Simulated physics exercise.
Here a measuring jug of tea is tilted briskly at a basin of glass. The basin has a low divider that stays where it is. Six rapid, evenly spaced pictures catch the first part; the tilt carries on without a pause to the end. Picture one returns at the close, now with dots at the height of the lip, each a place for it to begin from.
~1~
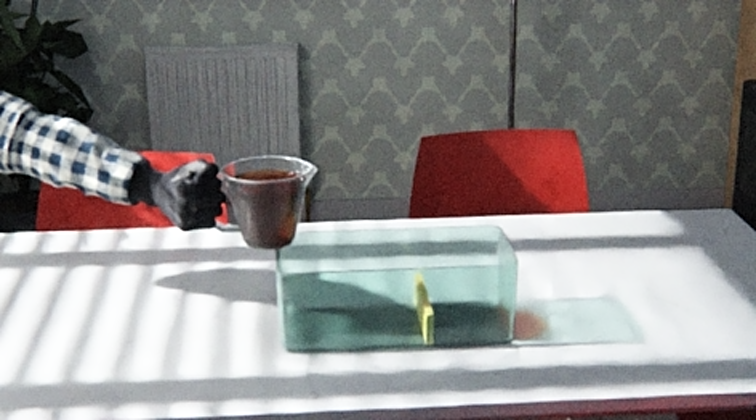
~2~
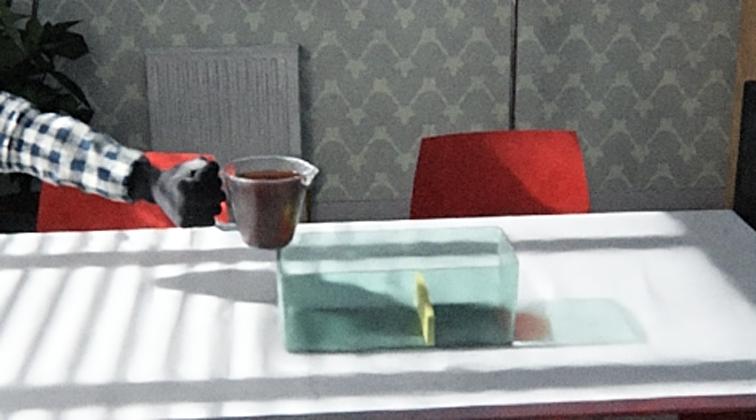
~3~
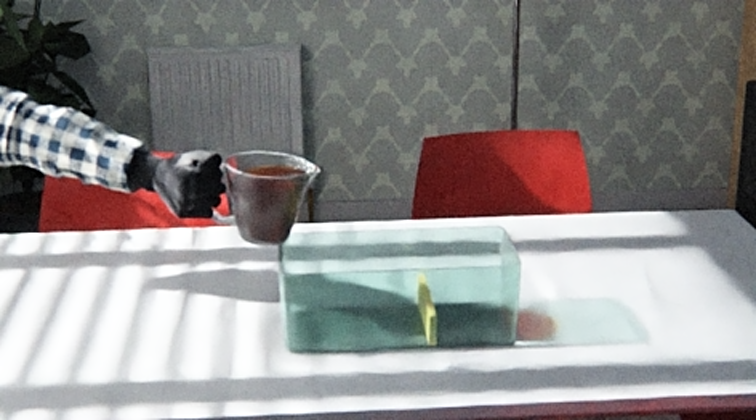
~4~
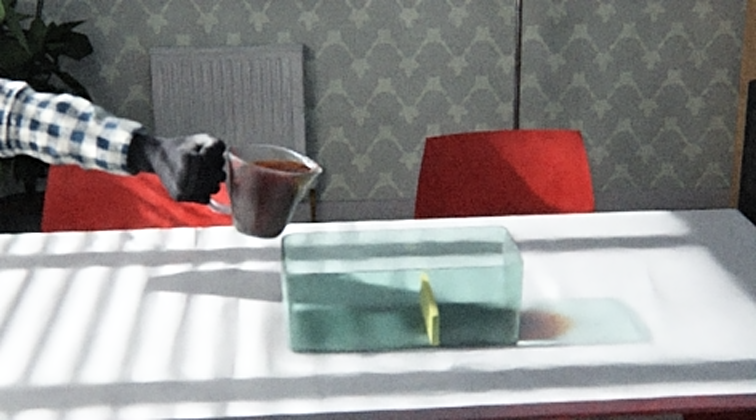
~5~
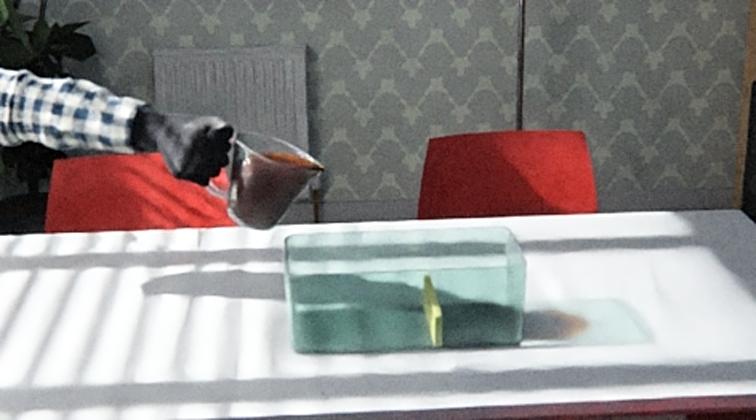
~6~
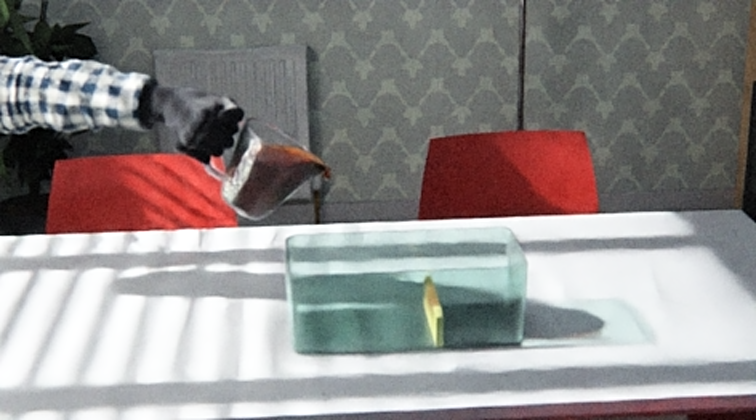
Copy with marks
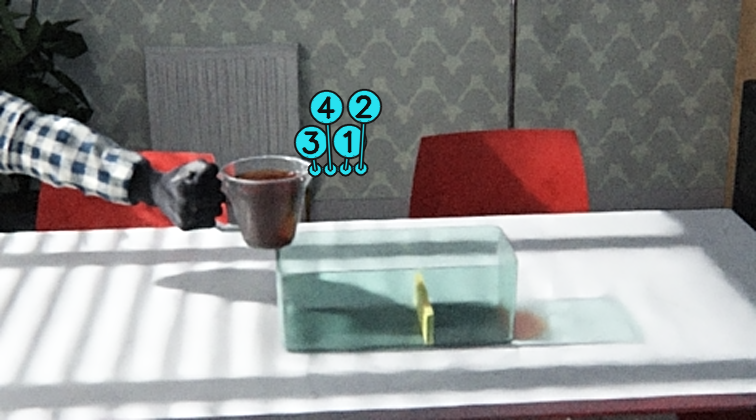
Gloved hand in a checked sleeve tilting a measuring jug of tea rightward above a glass basin until tea crosses the lip.
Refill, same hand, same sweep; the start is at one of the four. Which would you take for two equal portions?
Dot 1.
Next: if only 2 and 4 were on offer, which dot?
Dot 2.
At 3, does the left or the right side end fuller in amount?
The left one.
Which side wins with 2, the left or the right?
More ends on the right.
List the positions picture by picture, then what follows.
The first frame shows upright, lip at (316, 169); basin from (281, 350) to (513, 340); top of the wall at (424, 293); nothing has left yet.
The second frame shows upright, lip at (317, 170); nothing has left yet.
The third frame shows tipped about 6°, lip at (319, 170); nothing has left yet.
The fourth frame shows tipped about 14°, lip at (321, 170); nothing has left yet.
The fifth frame shows tipped about 23°, lip at (324, 171); nothing has left yet.
The sixth frame shows tipped about 35°, lip at (324, 171); tea is over the lip, down to (327, 176).
In cyan, 1 at (345, 169); 2 at (360, 168); 3 at (315, 169); 4 at (330, 169).
If 1 is chosen, about 54 % ends left of the wall and 43 % right of it.
If 2 is chosen, about 21 % ends left of the wall and 76 % right of it; 4 % is lost outside.
If 3 is chosen, about 91 % ends left of the wall and 5 % right of it; 4 % is lost outside.
If 4 is chosen, about 90 % ends left of the wall and 6 % right of it; 4 % is lost outside.
